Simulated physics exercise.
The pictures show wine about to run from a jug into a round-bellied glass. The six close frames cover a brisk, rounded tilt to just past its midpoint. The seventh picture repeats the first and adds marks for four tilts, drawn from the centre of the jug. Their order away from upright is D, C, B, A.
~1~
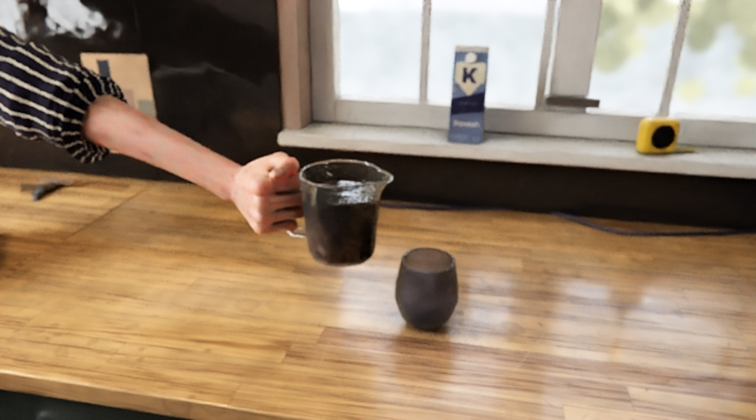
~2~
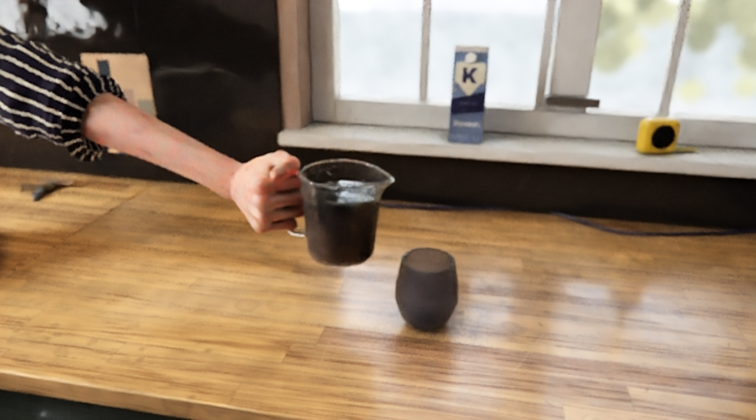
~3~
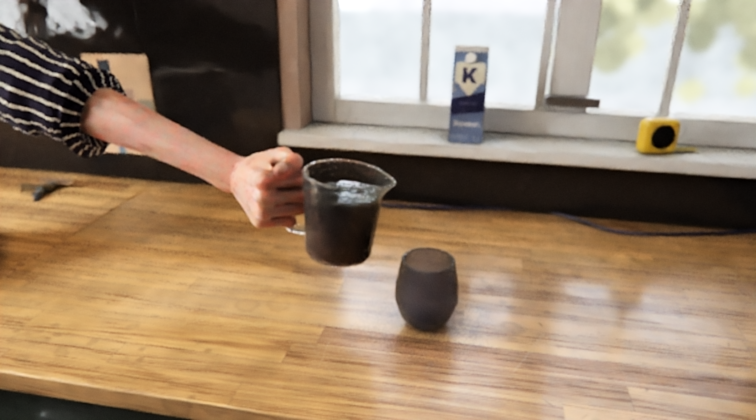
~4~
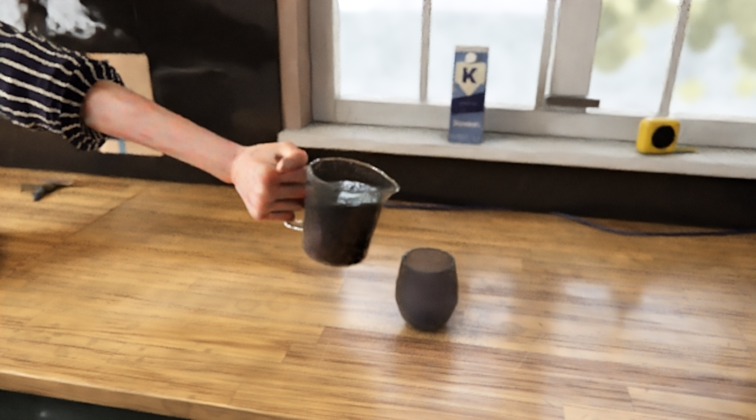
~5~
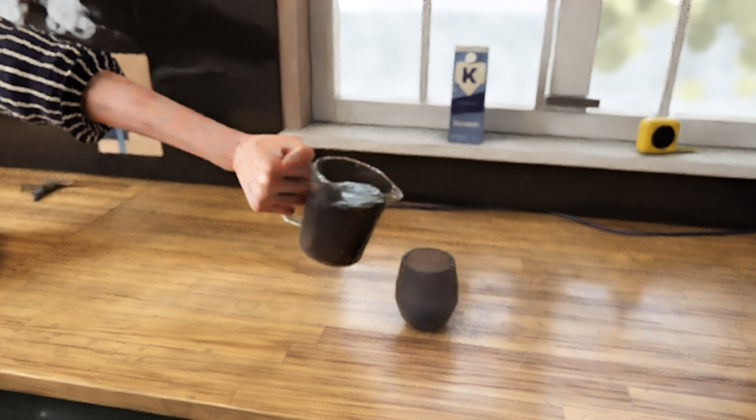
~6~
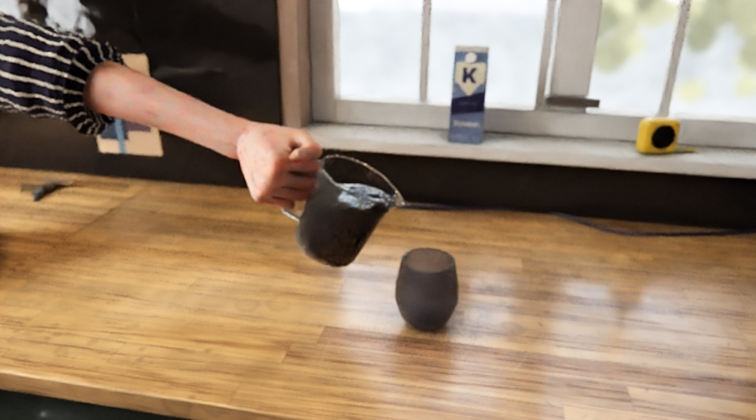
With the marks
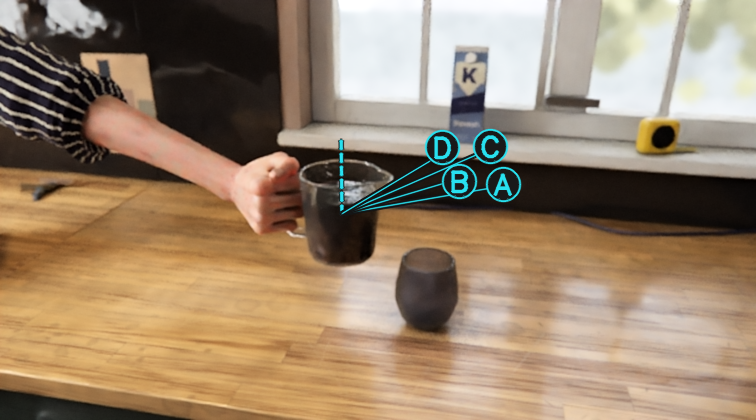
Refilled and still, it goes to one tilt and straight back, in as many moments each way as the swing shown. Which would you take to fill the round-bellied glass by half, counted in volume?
Go for D.
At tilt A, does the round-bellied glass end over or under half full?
Over half.
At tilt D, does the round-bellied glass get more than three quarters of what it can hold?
No, it does not.
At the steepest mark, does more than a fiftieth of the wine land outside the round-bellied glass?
Yes, it does.
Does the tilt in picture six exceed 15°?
Yes, it does.
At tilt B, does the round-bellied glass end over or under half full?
Over half.
On the marked copy, A at (487, 188); B at (441, 183); C at (475, 155); D at (430, 160).
With A, the round-bellied glass ends with about 91 % of what it can hold; 10 % of the wine is spilt.
With B, the round-bellied glass ends with about 88 % of what it can hold.
With C, the round-bellied glass ends with about 68 % of what it can hold.
With D, the round-bellied glass ends with about 49 % of what it can hold.
